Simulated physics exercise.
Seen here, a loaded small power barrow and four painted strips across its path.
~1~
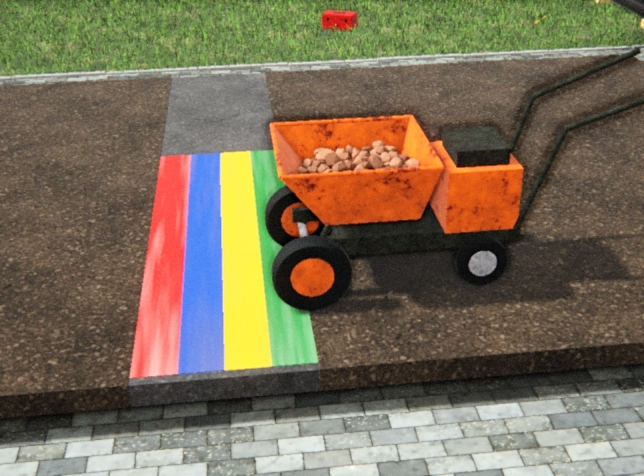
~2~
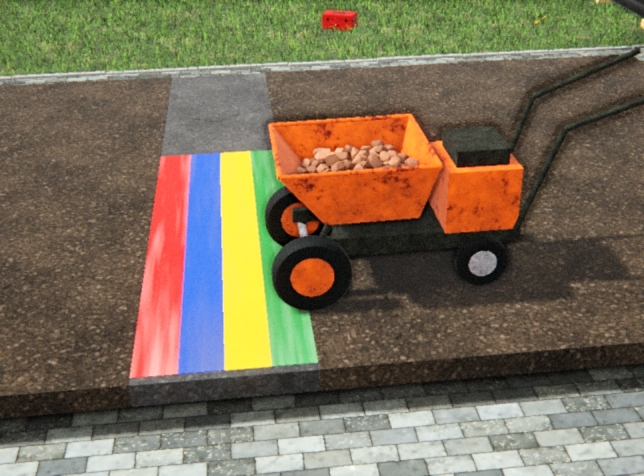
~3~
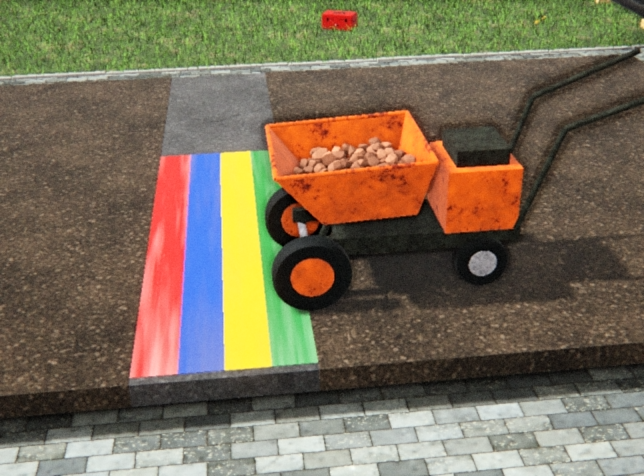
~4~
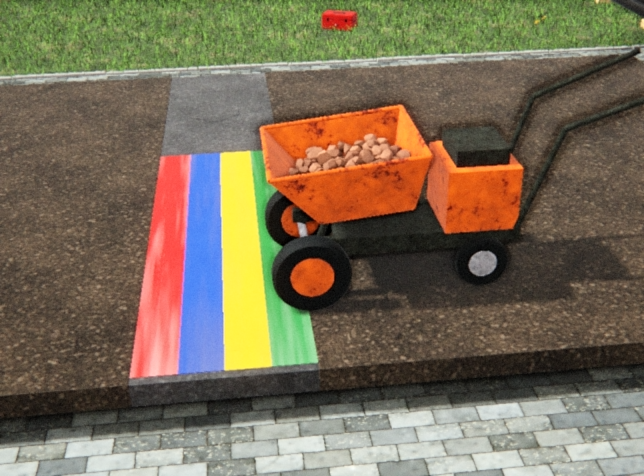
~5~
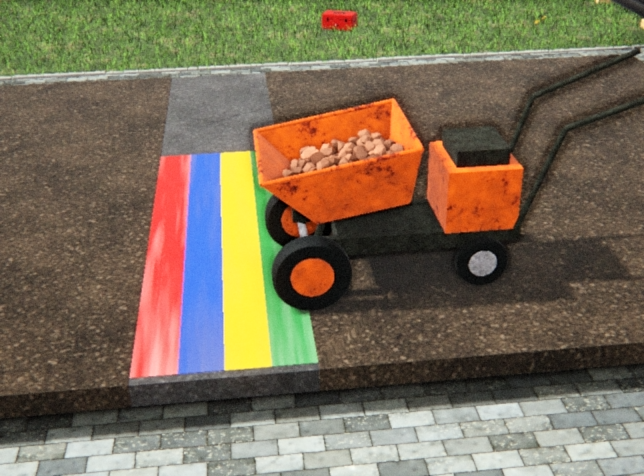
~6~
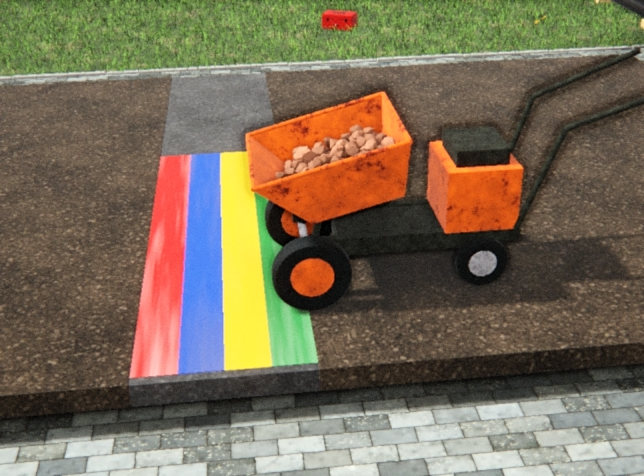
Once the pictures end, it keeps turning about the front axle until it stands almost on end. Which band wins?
The heap favours the red strip.
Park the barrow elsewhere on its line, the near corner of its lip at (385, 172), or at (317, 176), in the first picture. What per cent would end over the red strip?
First some 10, then 30 per cent.
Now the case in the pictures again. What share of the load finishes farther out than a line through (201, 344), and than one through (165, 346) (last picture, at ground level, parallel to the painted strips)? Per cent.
About 90 and 50 per cent.
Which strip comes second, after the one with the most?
In second place: The blue one.
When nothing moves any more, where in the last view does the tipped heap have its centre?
Around (169, 282).
Just after the last frame, skip tipped steeply; every one in the skip.
A moment on, skip tipped steeply; almost all in the skip; just a few over the blue strip; just a few over the red strip.
Further on, skip tipped right over; roughly a third in the skip; about a tenth over the blue strip; roughly a third over the red strip; roughly a quarter off the paint.
When it is over, skip tipped right over; not one over the green strip; just a few over the yellow strip; roughly a third over the blue strip; roughly half over the red strip; roughly a quarter off the paint.
